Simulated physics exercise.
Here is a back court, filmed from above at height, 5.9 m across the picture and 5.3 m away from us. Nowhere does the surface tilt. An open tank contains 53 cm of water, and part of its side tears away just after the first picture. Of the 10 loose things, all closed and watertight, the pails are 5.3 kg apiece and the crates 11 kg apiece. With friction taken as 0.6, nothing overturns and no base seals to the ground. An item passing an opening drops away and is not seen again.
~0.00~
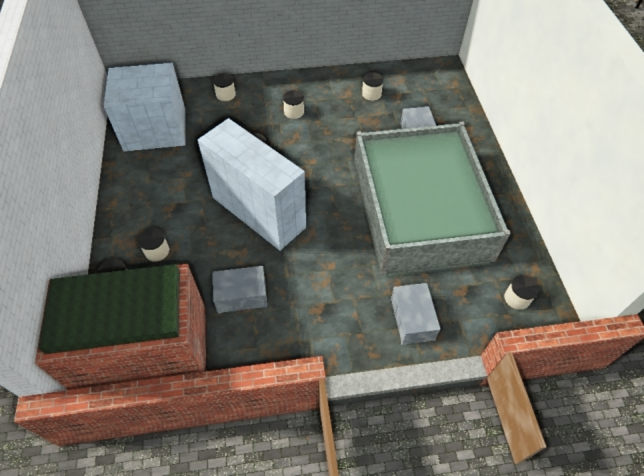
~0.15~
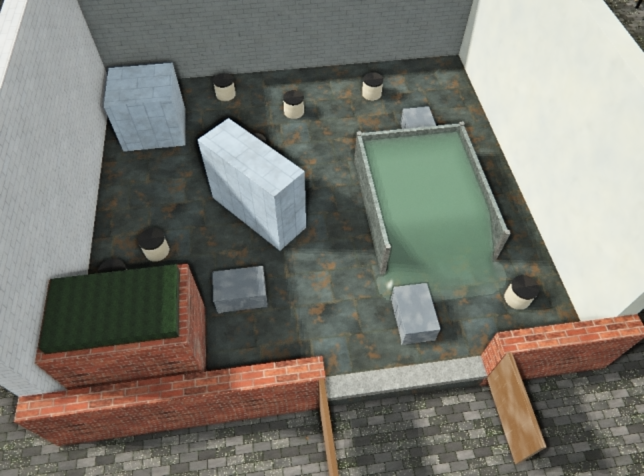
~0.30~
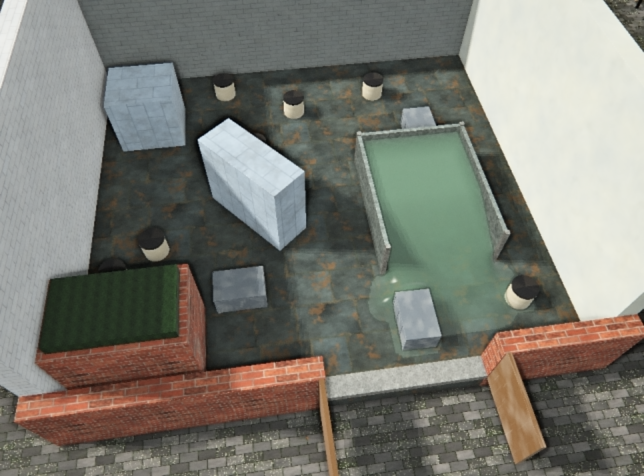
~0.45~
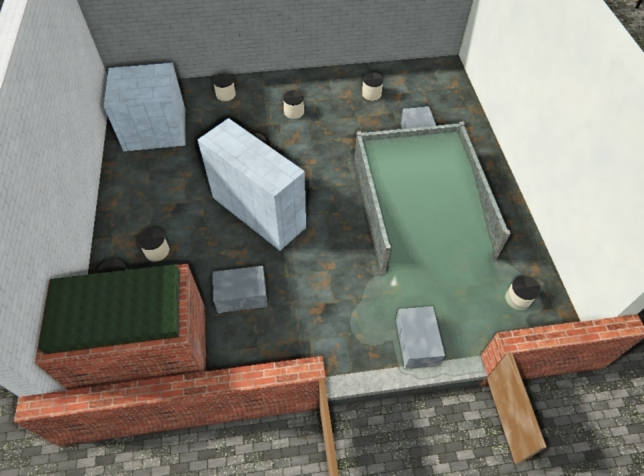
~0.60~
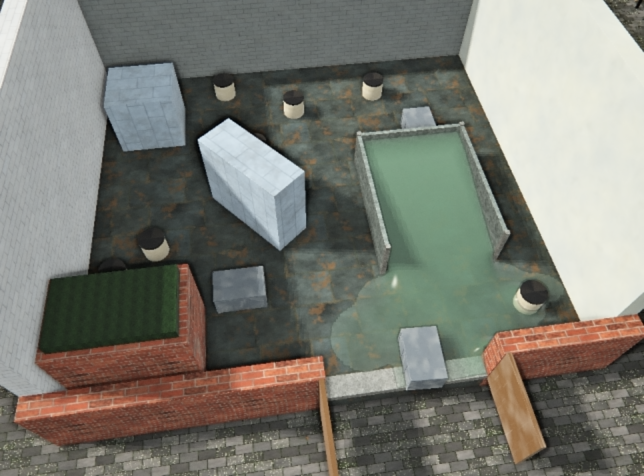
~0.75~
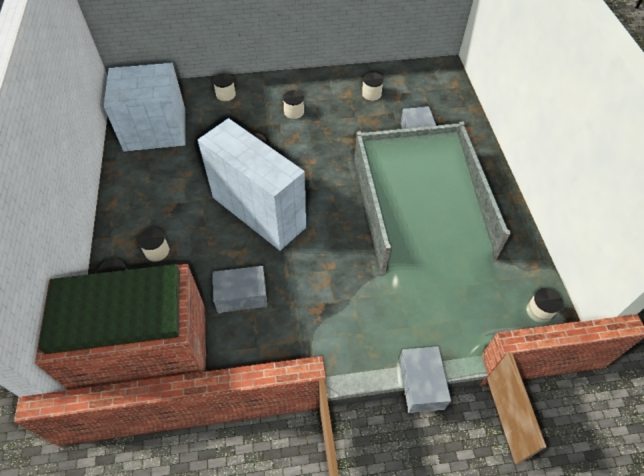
The clip opens on a walled court from above, with pale blocks, small pails and a stone tank of green water. The tank's near side gives way and water spreads across the floor, pushing a grey crate toward the viewer into the gap in the brick wall, then shifting a pail slightly right.
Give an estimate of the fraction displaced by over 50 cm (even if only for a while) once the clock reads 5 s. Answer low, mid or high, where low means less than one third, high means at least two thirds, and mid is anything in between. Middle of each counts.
Low.
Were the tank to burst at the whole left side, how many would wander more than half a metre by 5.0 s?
Then the count would be 4.
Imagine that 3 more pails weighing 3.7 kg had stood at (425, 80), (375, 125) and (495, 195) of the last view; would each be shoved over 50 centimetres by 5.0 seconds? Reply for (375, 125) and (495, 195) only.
One by one I'd say not that far and farther than that.
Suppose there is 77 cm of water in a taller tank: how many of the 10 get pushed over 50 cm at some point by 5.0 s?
You'd get 2 in that case.
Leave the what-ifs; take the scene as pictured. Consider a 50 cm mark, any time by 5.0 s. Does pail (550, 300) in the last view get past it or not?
Beyond the mark.
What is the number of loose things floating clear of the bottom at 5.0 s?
The number is 1.
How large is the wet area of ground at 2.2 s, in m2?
Close to 8.5 m2, I'd say.
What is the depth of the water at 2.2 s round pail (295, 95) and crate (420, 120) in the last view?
Some 0 cm at the first, some 0 cm at the second.
After 1.1 s 2 of 10 are over 50 cm from their spots; 1 afloat.
After 2.2 s 2 of 10 are over 50 cm from their spots; 0 afloat.
After 3.5 s 2 of 10 are over 50 cm from their spots; 0 afloat.
After 5.0 s 2 of 10 are over 50 cm from their spots, and 2 have been at some point; 1 afloat.
